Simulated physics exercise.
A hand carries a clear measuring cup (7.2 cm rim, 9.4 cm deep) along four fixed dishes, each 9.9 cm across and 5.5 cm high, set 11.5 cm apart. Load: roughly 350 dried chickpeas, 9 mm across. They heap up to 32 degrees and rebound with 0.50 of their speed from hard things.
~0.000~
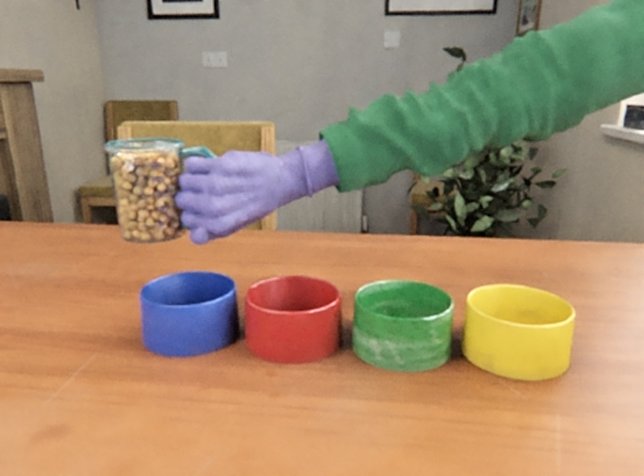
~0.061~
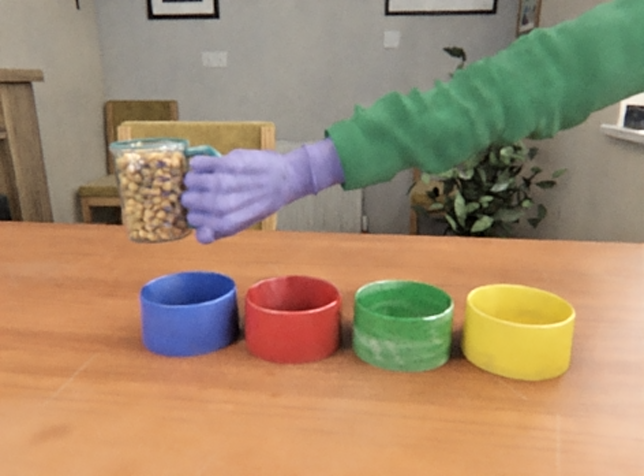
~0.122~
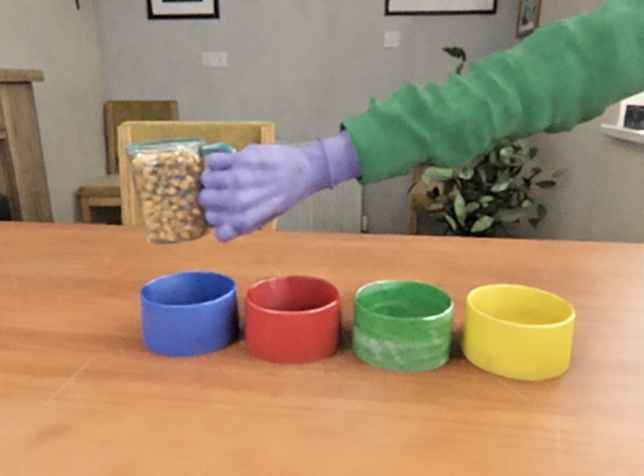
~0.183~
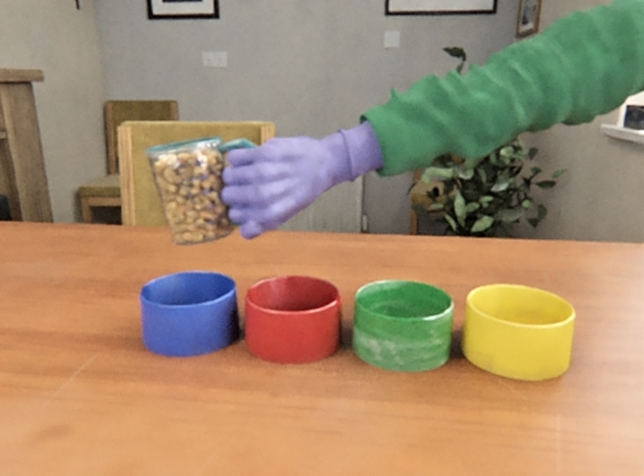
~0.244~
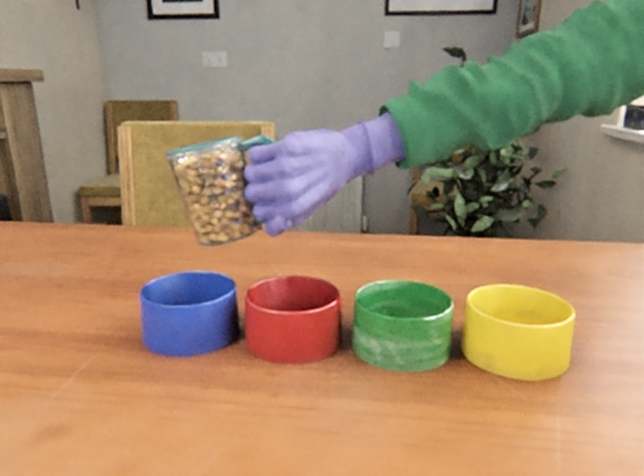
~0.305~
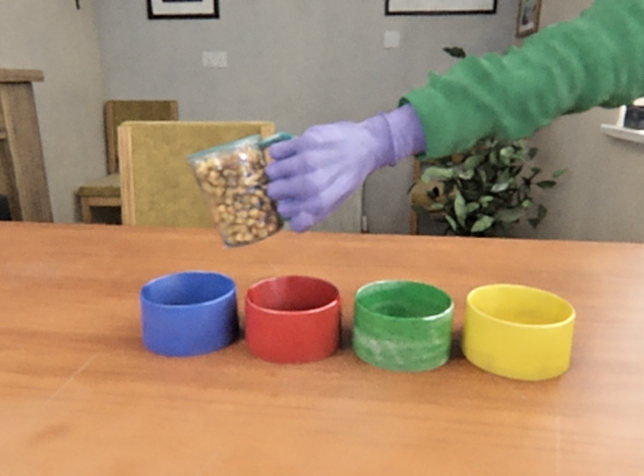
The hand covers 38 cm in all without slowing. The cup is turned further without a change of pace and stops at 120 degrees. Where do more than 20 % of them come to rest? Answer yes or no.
Red no, blue no, green yes, yellow no, counter yes.
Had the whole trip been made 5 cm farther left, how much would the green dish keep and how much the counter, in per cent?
Then: Green 100, counter 0.
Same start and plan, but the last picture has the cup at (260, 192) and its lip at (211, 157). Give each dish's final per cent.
Red 0; blue 0; green 50; yellow 10.
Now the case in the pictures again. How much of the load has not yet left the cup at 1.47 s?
Some 90 per cent of the load.
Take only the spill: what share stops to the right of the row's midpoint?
Roughly 100 per cent.
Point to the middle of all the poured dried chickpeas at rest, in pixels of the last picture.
Around (430, 339).
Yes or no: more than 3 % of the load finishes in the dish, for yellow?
Yellow yes.
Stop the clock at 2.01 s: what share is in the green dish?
About 40 per cent by then.
Then, at 1.00 s, tilt 65 degrees; cup holds 100 %.
After 1.47 s, tilt 97 degrees; cup holds 90 %, green 5 %.
After 2.01 s, tilt 120 degrees; cup holds 10 %, green 40 %, yellow 10 %.
In the end, at 2.8 s, red 0 %, blue 0 %, green 50 %, yellow 5 %, counter 45 %.
